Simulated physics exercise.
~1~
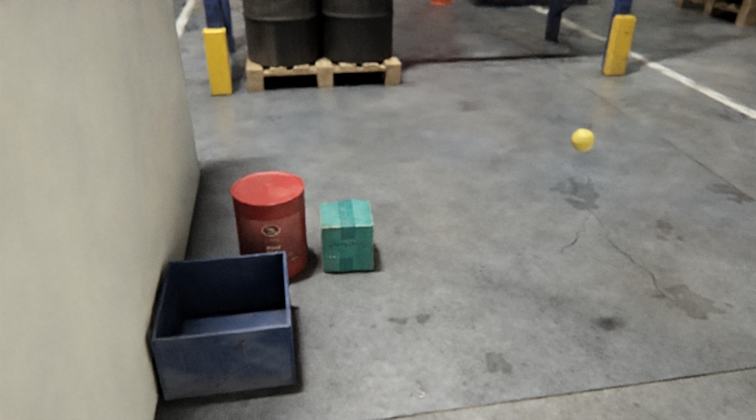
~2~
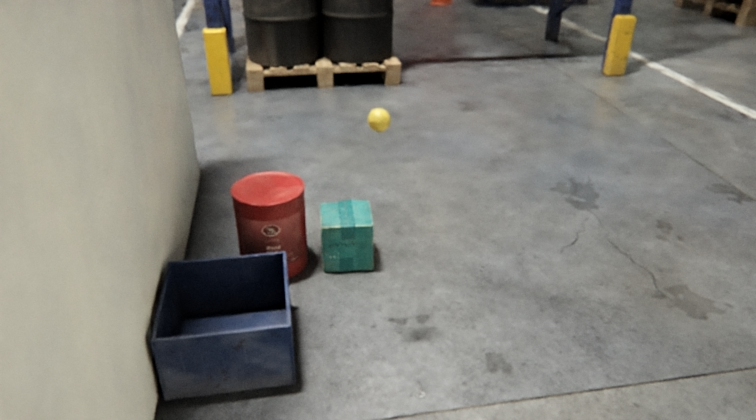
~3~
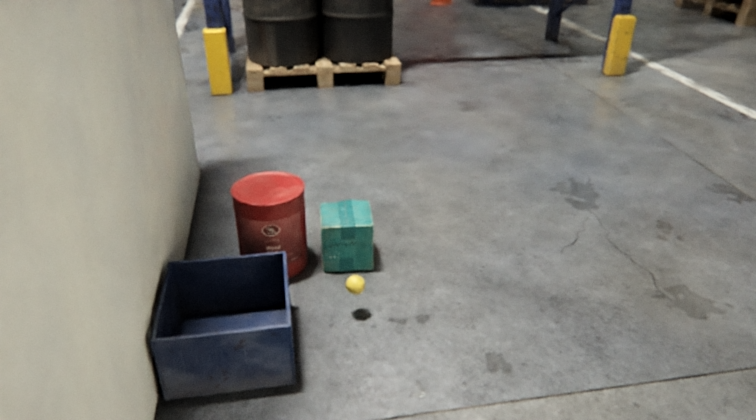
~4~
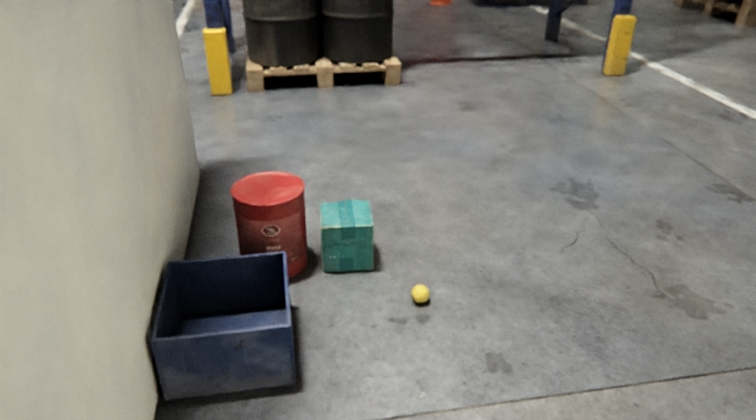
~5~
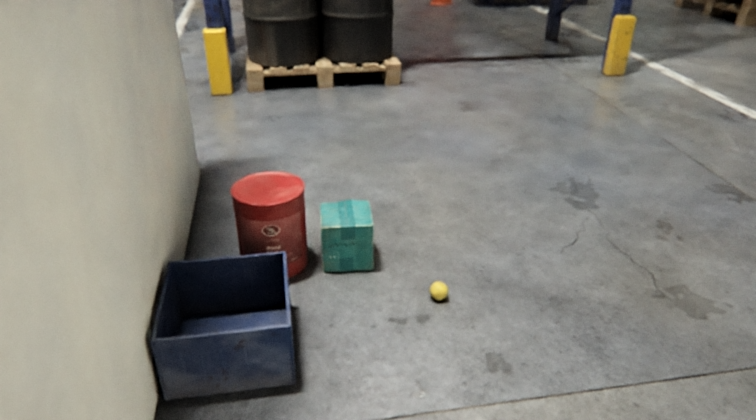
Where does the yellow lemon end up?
It comes to rest on the open floor outside the blue box, to the right of the box and a little in front of the turquoise parcel.
